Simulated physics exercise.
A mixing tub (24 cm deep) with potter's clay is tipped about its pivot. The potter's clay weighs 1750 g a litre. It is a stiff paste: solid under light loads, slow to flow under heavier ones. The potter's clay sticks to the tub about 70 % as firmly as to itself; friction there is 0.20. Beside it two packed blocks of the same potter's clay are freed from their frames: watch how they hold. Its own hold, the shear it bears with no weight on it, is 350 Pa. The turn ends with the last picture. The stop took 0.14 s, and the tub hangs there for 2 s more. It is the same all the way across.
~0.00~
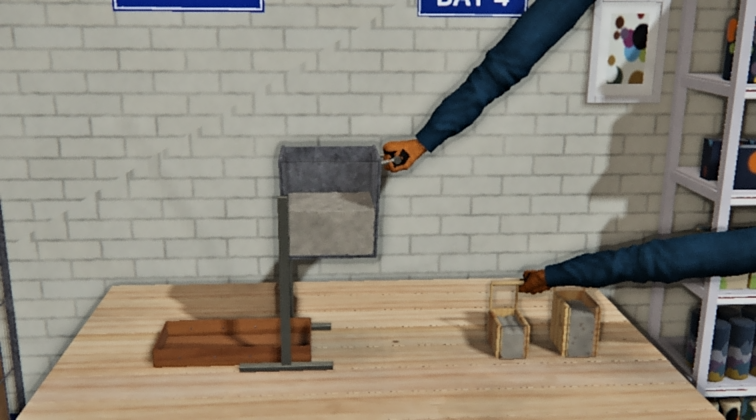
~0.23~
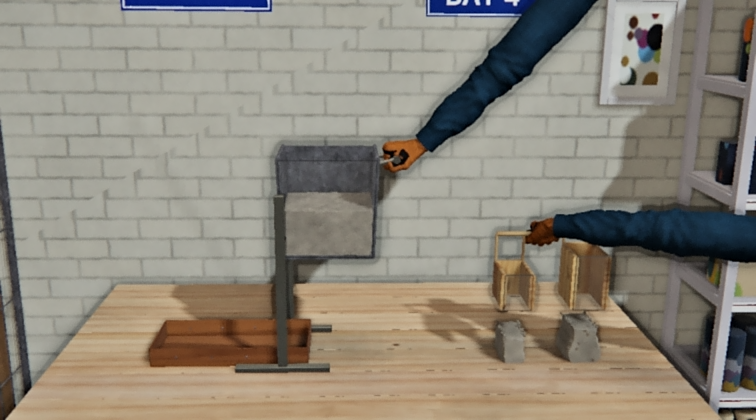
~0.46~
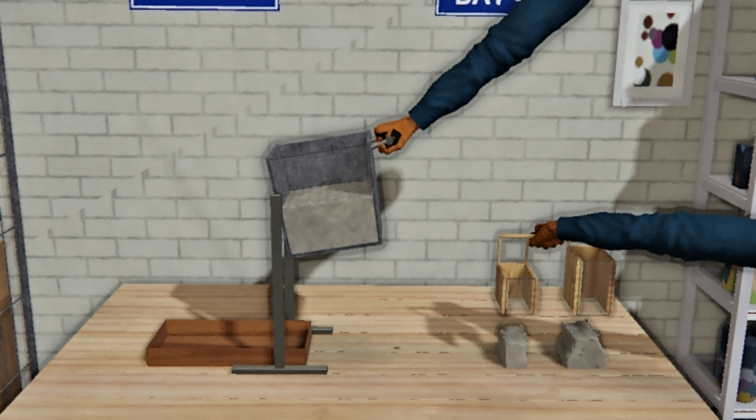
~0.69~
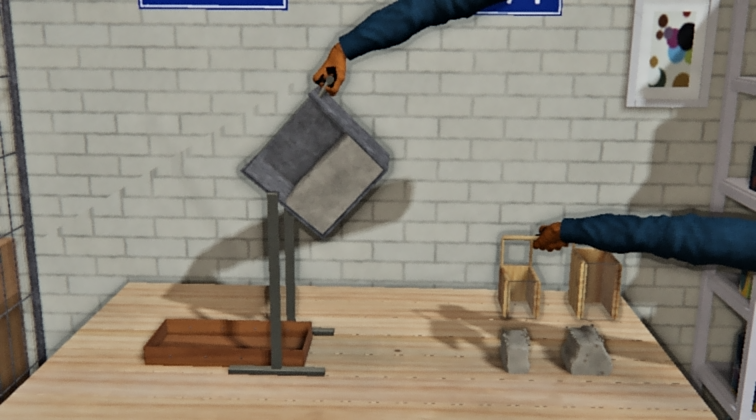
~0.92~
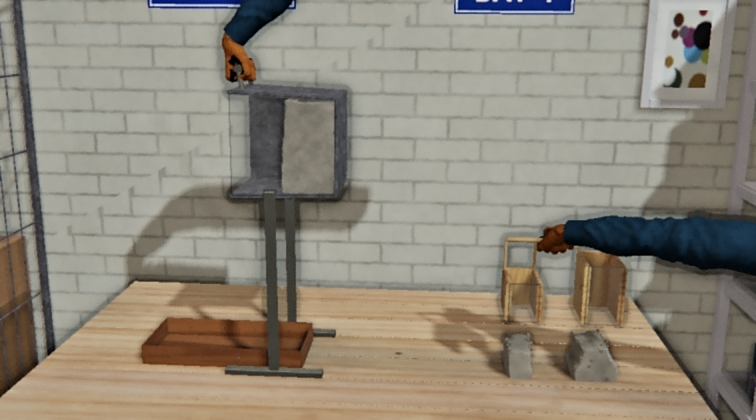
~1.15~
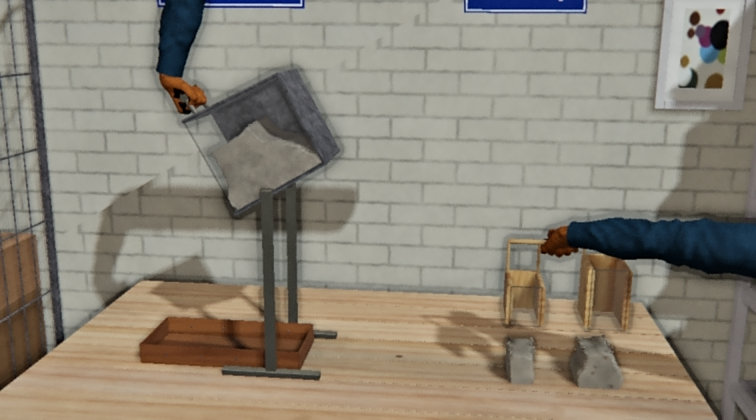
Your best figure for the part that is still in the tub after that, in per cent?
About 0 %.
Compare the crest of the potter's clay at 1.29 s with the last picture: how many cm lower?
About 9 cm.
By 1.29 s, the tub is at 118 degrees and holds 38 %.
By 1.46 s, the tub is at 118 degrees and holds 5 %.
By 1.63 s, the tub is at 118 degrees and holds 0 %.
By 1.80 s, the tub is at 118 degrees and holds 0 %.
By 3.15 s, at the end, the tub is at 118 degrees and holds 0 %.
